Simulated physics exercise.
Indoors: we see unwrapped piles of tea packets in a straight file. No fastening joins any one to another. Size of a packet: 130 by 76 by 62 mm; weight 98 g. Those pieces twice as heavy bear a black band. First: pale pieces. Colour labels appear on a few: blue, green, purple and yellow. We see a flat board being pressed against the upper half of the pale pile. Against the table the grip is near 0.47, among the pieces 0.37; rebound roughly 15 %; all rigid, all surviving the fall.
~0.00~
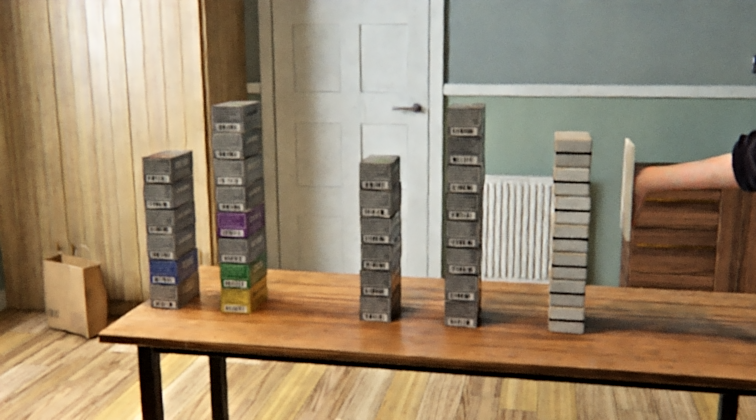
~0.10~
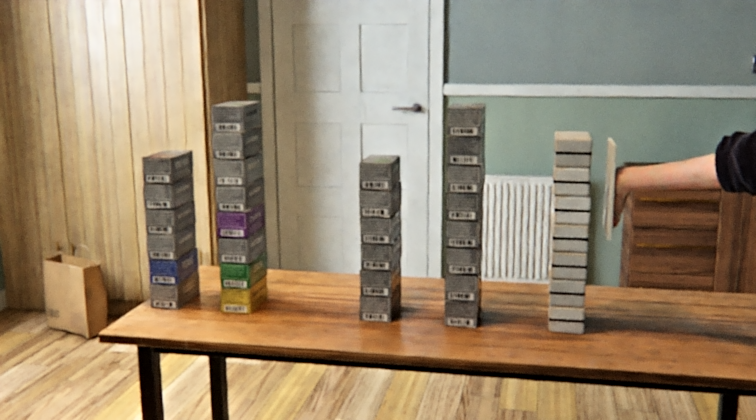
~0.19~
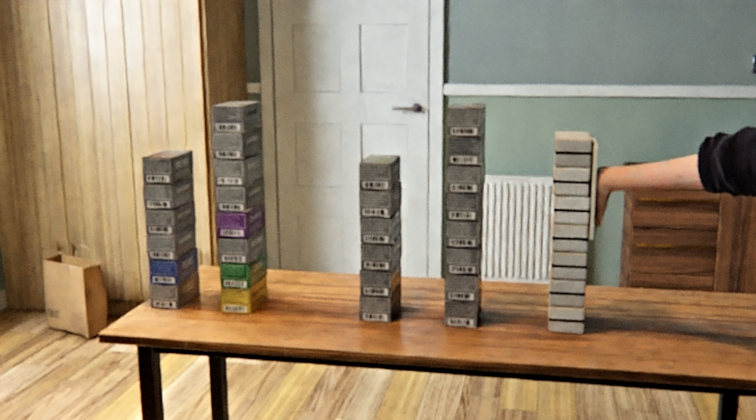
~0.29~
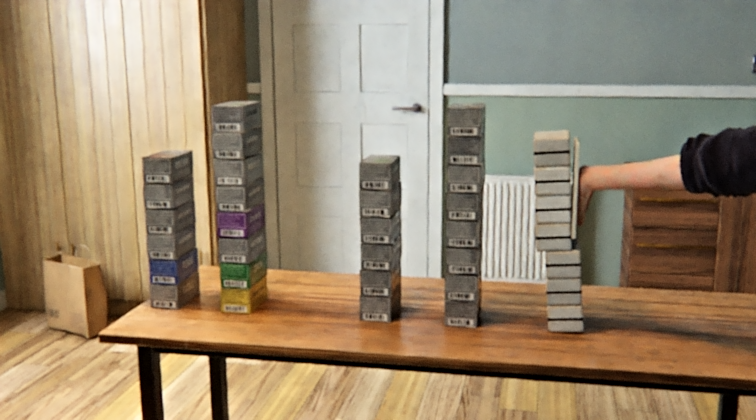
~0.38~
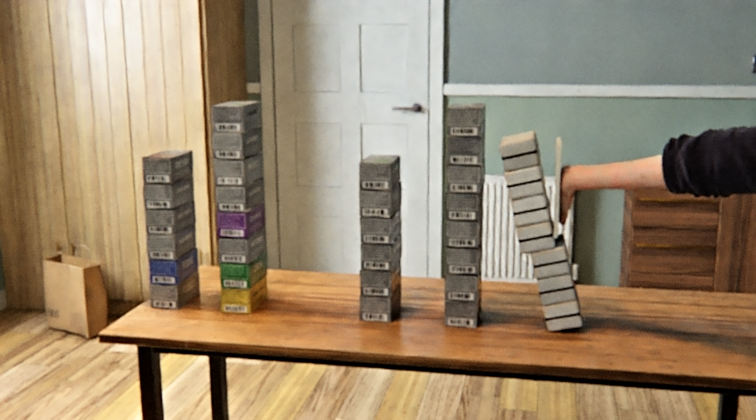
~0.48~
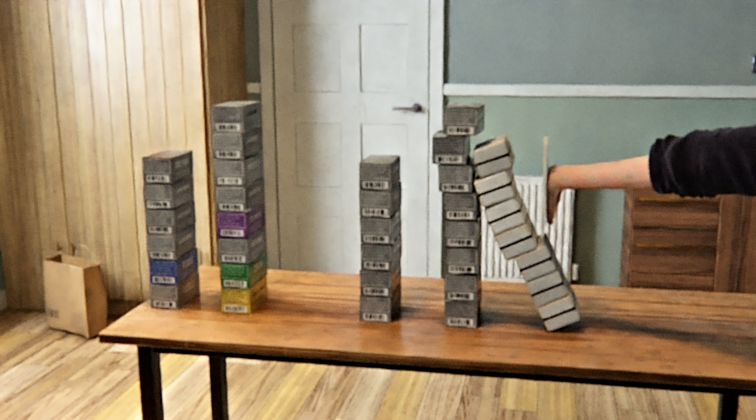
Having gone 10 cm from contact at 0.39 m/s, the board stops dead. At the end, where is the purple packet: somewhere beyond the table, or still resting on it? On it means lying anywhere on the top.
It is beyond the table.
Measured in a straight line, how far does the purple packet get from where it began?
Some 104 cm.
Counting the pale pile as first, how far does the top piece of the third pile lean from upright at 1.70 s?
The top piece is tilted around 40°.
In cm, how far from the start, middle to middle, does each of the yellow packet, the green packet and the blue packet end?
The yellow one ends 8 cm from where it began, the green one 16 cm, and the blue one 84 cm.
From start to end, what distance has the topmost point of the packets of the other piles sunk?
I'd put it at around 25 cm.
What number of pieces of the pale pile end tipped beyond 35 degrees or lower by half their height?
7.
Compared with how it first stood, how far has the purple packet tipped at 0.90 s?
Measured against how it began, the tilt is near 0 degrees.
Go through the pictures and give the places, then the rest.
In the first picture (each place is the centre of the face we see best), board (631, 181) 8 cm short; purple packet (232, 225); green packet (235, 276); blue packet (163, 272); the others all in place.
Board (612, 181) 41 mm short; purple packet (232, 225), in the second picture.
Board (594, 180) 3 mm short; purple packet (232, 225), in the third picture.
Board (576, 180) 34 mm in, top of the pale pile leaning 4°; purple packet (232, 225); the others all in place, in the fourth picture.
Board (558, 179) 7 cm in, top of the pale pile leaning 14°; purple packet (232, 225); the others all in place, in the fifth picture.
Board (545, 179) 10 cm in, top of the pale pile leaning 20°; purple packet (232, 225); green packet (235, 276); blue packet (163, 272); 3 have shifted, in the sixth picture.
By 0.90 s, 7 of the pale pile down; none of the 28 other packets off the table, 14 disturbed; purple packet unmoved.
By 1.70 s, 7 of the pale pile down; 7 of the 28 other packets off the table; purple packet tilted 75°, 27 cm lower; blue packet on its side.
When it is over (2.8 s), 7 of the pale pile down; 12 of the 28 other packets off the table; purple packet upside down; green packet on its side; yellow packet on its side. In pixels of the last frame, middles, green packet near (189, 287).
